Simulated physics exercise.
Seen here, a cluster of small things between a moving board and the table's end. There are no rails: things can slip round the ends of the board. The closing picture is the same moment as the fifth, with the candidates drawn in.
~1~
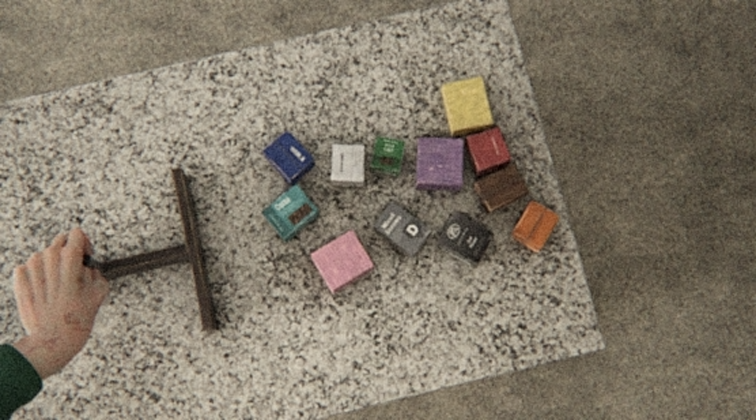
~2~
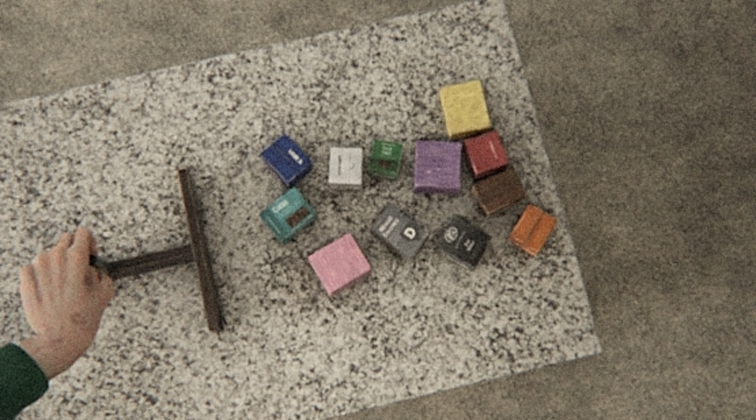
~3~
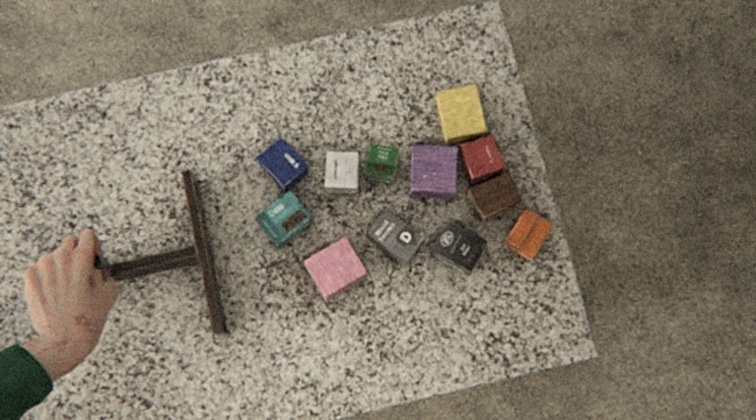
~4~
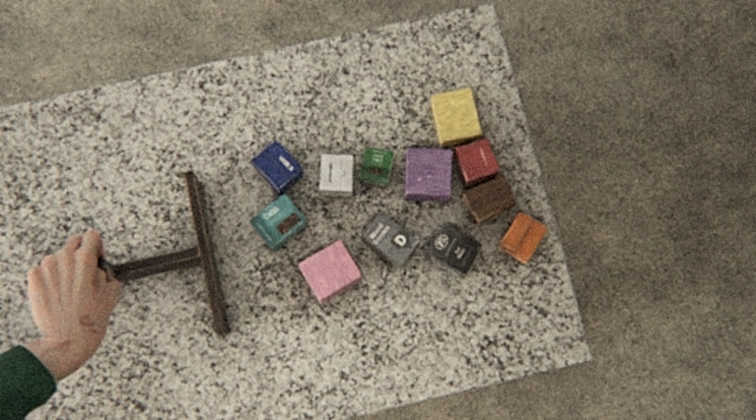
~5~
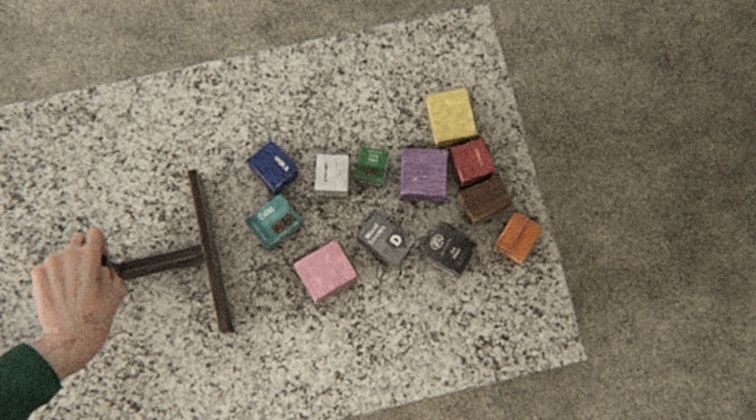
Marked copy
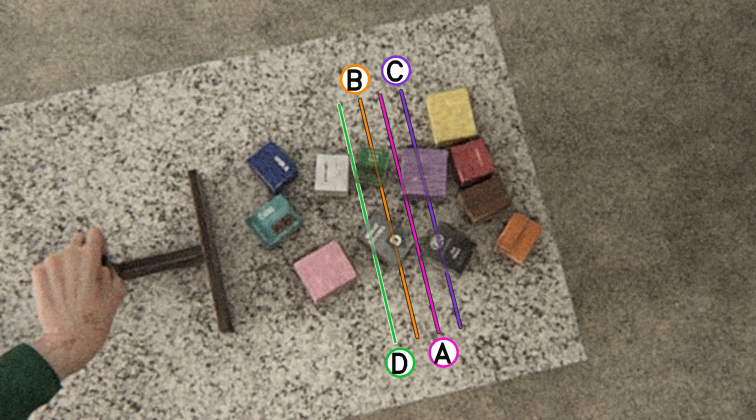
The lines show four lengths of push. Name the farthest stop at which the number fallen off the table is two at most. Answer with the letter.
As far as mark C.
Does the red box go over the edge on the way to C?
Yes.
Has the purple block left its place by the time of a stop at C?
Yes.
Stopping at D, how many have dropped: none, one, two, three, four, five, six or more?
By then, none.
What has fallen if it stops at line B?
It is the red box.
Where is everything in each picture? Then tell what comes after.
The first frame shows board (192, 247); purple block (440, 164); turquoise packet (291, 214).
The second frame shows board (197, 248); white packet (346, 169).
The third frame shows board (201, 249); yellow block (461, 115).
The fourth frame shows board (204, 250); blue box (278, 167).
The fifth frame shows board (207, 248); grey box (385, 241); black packet (449, 251); red box (471, 163).
On the copy, A at (409, 211); B at (388, 215); C at (430, 206); D at (366, 220).
On C. First, board (288, 230); blue box (295, 162); pink block (332, 272).
Then, board (367, 212); red box (518, 154); brown box (488, 204).
Finally, board (428, 199); red box over the edge; purple block over the edge; two fallen.
By contrast, A is within the limit but short; B is within the limit but short; D is within the limit but short.
